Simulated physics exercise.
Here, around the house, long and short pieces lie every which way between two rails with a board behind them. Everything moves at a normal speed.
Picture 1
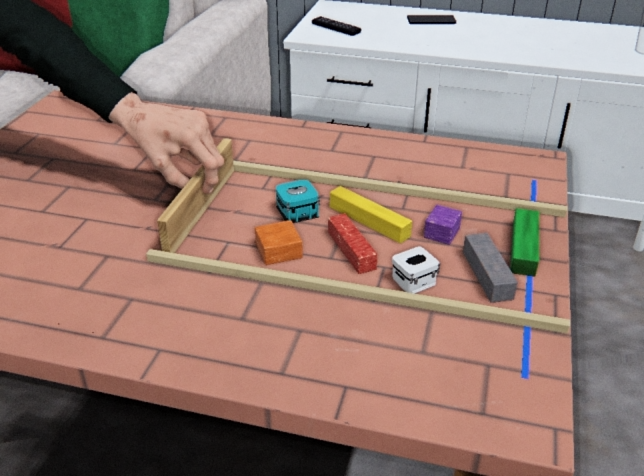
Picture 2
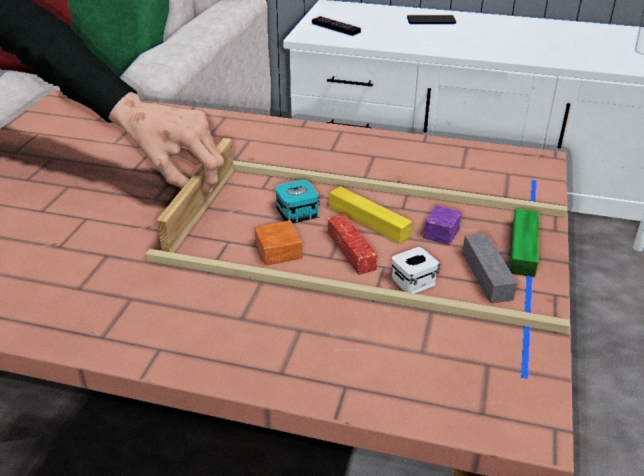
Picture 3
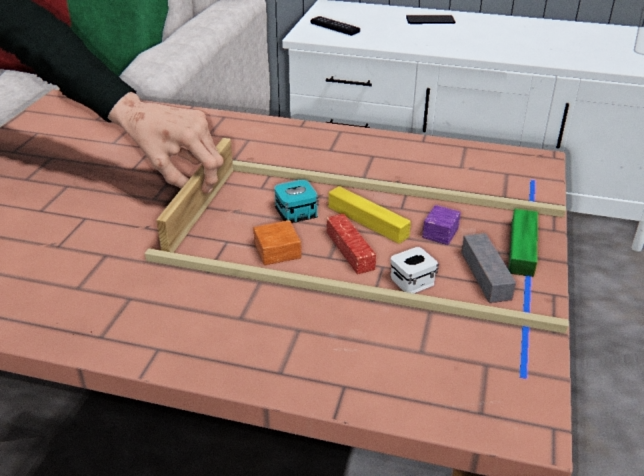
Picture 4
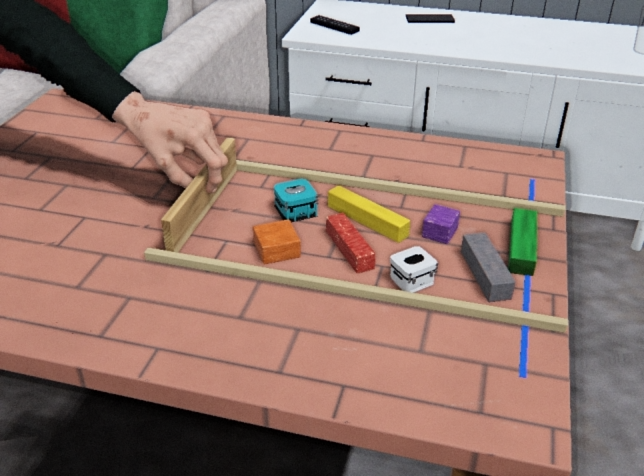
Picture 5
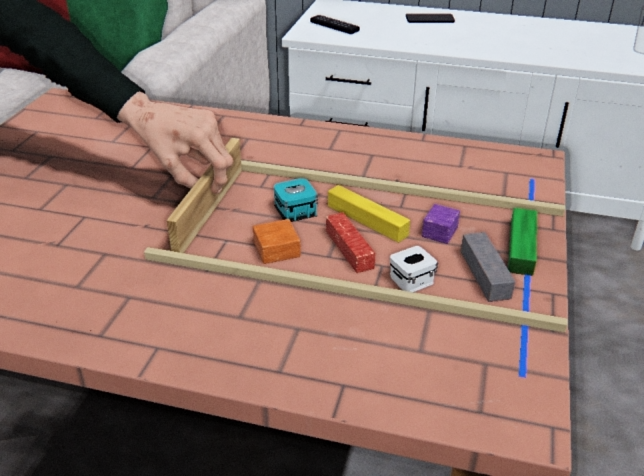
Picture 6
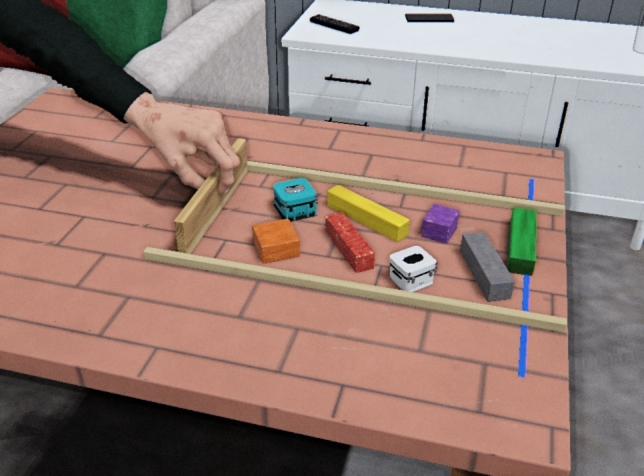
In this clip, a hand holding a wooden board at the left end of two rails slides it slightly to the right, while the colourful blocks and small cases between the rails, near a blue line, stay practically still.
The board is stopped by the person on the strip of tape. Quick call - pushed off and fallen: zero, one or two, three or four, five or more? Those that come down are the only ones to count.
Call: Five or more.
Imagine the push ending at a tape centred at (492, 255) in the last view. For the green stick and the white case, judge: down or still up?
Well, the green stick topples off and the white case topples off.
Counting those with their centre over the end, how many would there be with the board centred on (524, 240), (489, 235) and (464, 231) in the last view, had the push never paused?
The counts are 6, 3 and 1, in that order.
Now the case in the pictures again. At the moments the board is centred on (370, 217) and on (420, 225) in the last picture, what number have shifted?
I count 6 first and 8 after.
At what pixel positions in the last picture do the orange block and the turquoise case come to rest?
The orange block at (549, 294), the turquoise case at (558, 239).
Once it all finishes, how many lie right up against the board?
2 touch it.
A little later, none off yet; green stick at rest near (522, 240); grey bar at rest near (486, 266); purple block at rest near (440, 224).
Next, none off yet; green stick at rest near (522, 240); grey bar moving near (492, 266); purple block shifted about its own width near (474, 222).
Later still, none off yet; green stick tilted well over near (582, 251); grey bar shifted about its own width near (577, 280); purple block shifted well along near (545, 220).
When it is over, the number that fall off is five or more; down, red bar, yellow stick, white case, purple block, grey bar and green stick.
